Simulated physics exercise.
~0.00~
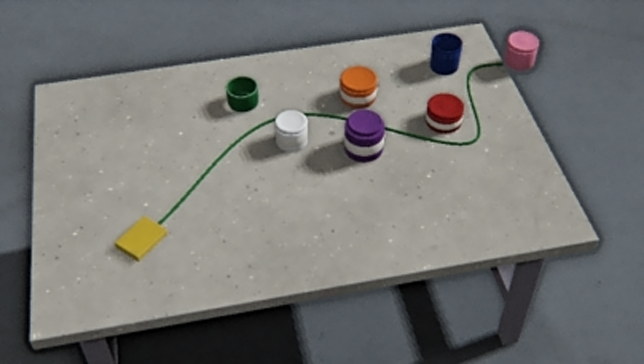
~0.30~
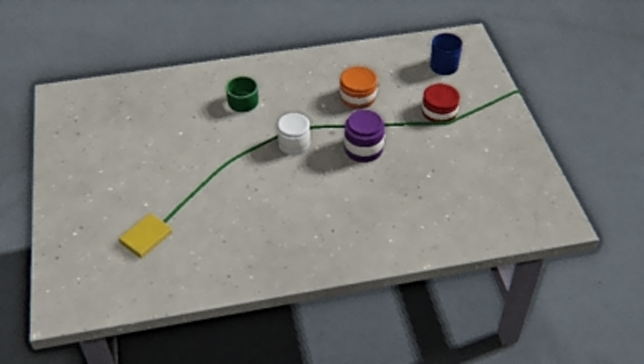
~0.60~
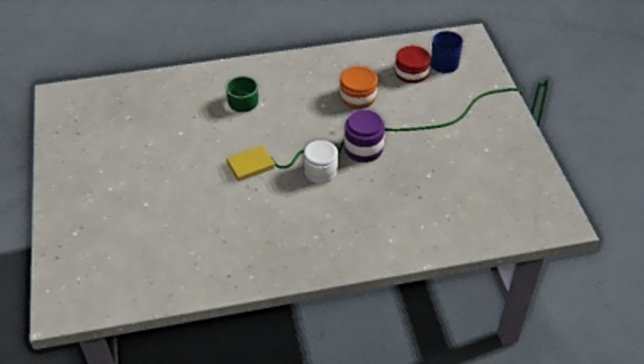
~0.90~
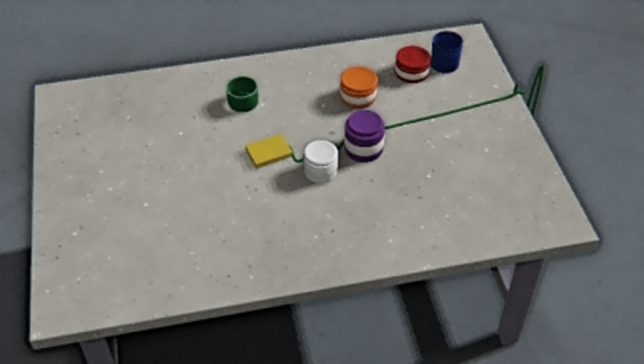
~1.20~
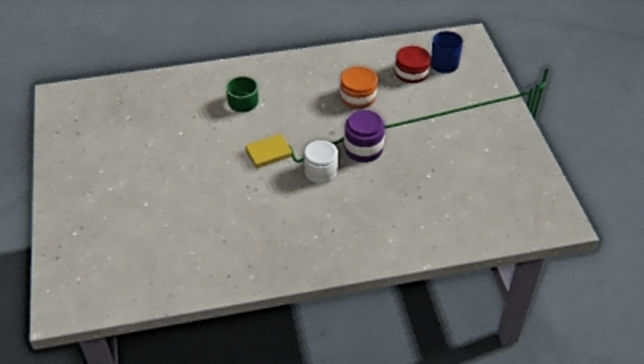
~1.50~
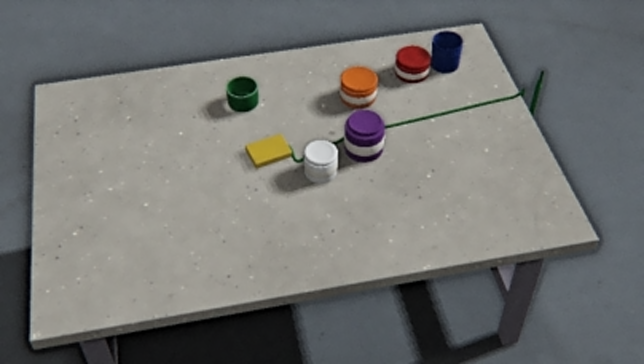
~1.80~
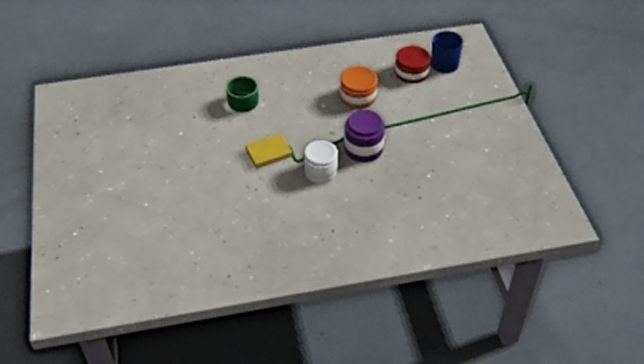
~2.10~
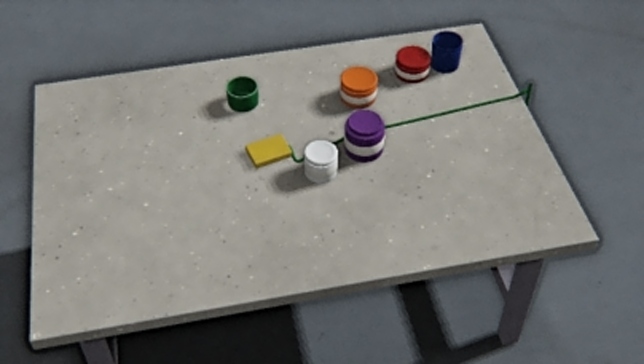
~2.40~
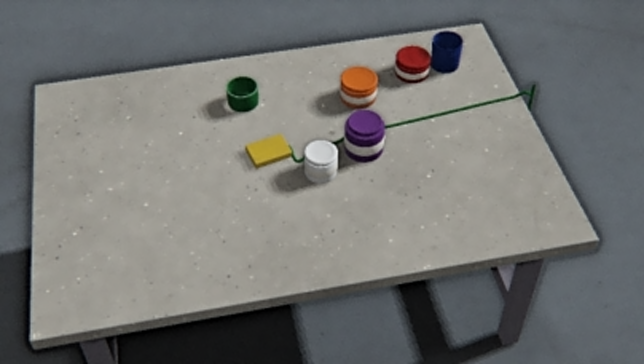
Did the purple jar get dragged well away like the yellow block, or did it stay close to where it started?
The purple jar stayed almost exactly where it started. The yellow block slid a long way across the table, and the white canister shifted a moderate distance.
